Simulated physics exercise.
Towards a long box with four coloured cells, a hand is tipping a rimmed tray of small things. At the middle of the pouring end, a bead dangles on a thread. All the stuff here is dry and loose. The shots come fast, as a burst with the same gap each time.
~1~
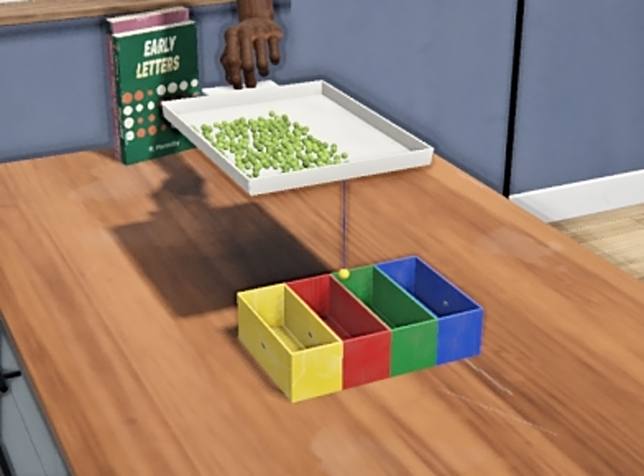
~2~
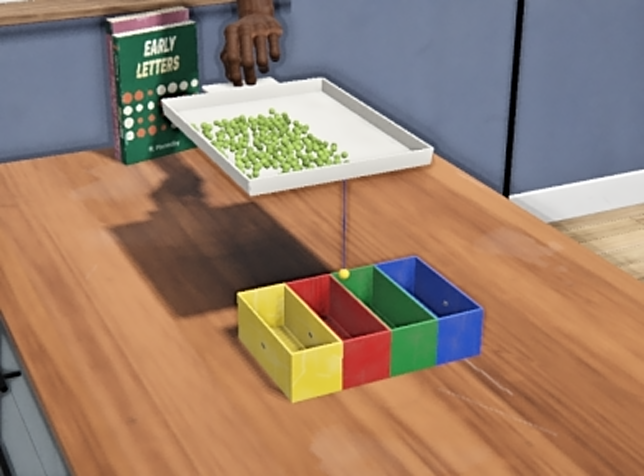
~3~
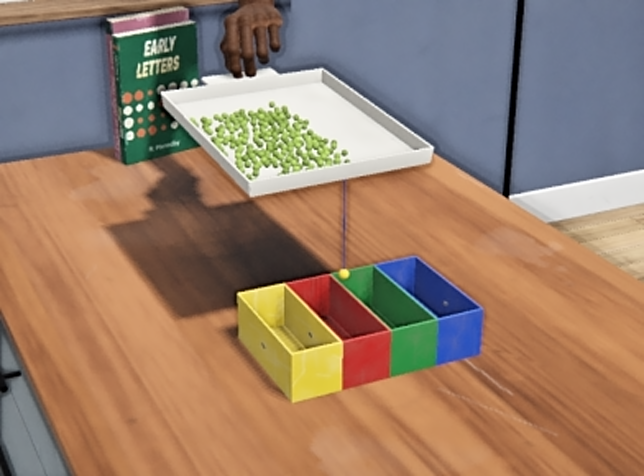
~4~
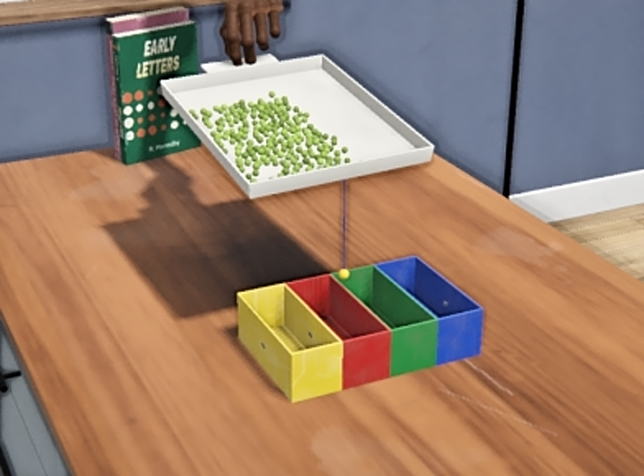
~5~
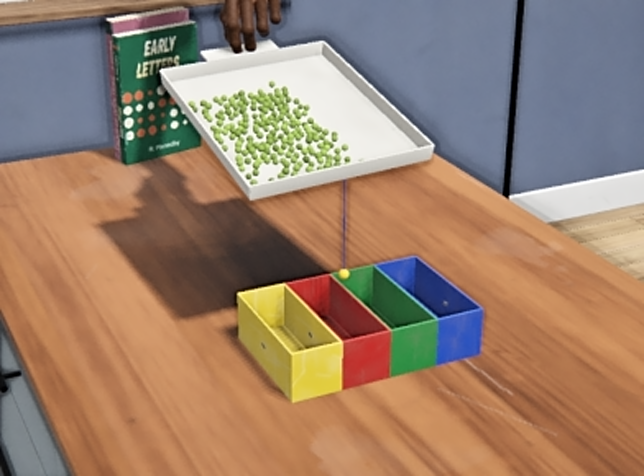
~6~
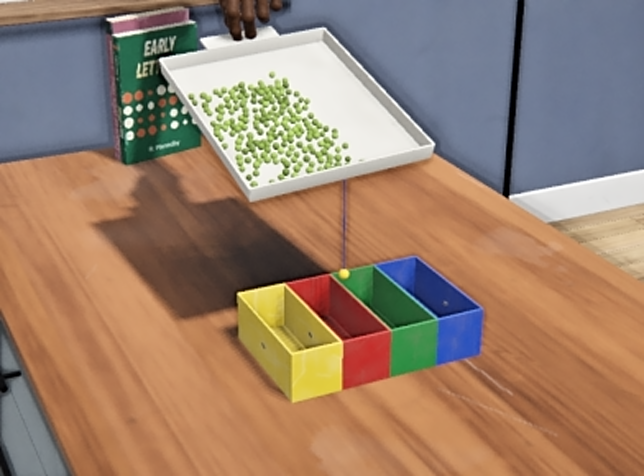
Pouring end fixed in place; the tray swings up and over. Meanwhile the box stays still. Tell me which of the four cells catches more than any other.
I would say the yellow cell.
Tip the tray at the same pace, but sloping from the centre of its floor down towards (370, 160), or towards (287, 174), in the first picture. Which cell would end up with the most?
First try: That blue cell; second try: The yellow cell.
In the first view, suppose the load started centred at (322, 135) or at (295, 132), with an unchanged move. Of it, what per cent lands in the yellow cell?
The first start gives 40 percent and the second 50 percent.
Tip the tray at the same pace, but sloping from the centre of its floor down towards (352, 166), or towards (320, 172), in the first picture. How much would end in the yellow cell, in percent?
Somewhere close to 10 % the first time, 40 % the second.
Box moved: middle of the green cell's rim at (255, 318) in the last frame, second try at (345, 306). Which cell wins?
The green cell, then the red one.
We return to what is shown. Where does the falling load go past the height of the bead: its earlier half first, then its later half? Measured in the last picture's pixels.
Early-half point (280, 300); late-half point (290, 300).
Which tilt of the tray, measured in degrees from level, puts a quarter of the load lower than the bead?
Somewhere near 105°.
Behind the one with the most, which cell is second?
The one in second place is that red cell.
Just after the last frame, tray tipped steeply; almost all on the tray; just a few in the yellow cell; just a few falling or outside the box.
A moment on, tray tipped right over; almost all on the tray; just a few in the yellow cell; just a few falling or outside the box.
Further on, tray tipped past a quarter turn; roughly two thirds in the yellow cell; roughly a quarter in the red cell; just a few in the green cell; roughly a quarter falling or outside the box.
When it is over, tray tipped past a quarter turn; roughly two thirds in the yellow cell; roughly a quarter in the red cell; just a few in the green cell; not one in the blue cell; roughly a quarter outside the box.
